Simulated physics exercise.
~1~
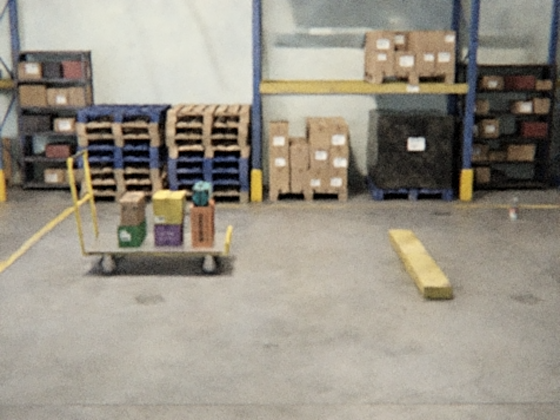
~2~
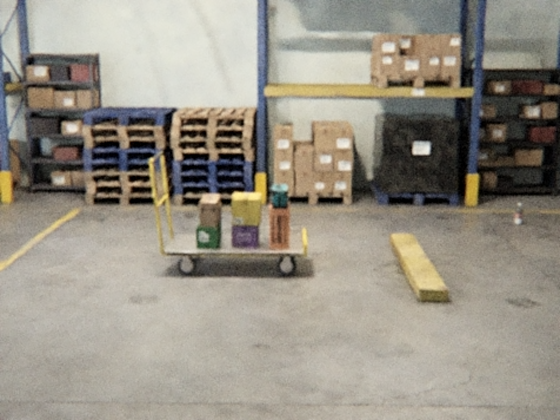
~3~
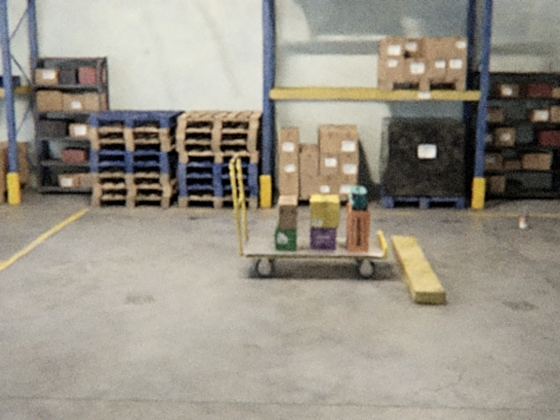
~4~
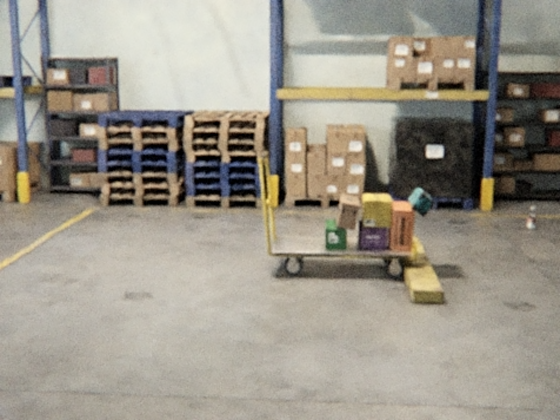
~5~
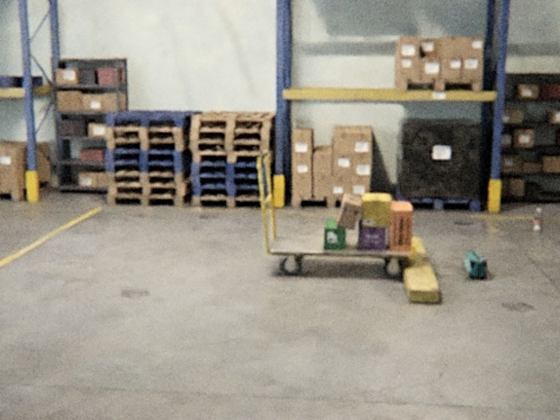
A loaded cart rolls right, stops at a yellow kerb, and a teal case tumbles off.
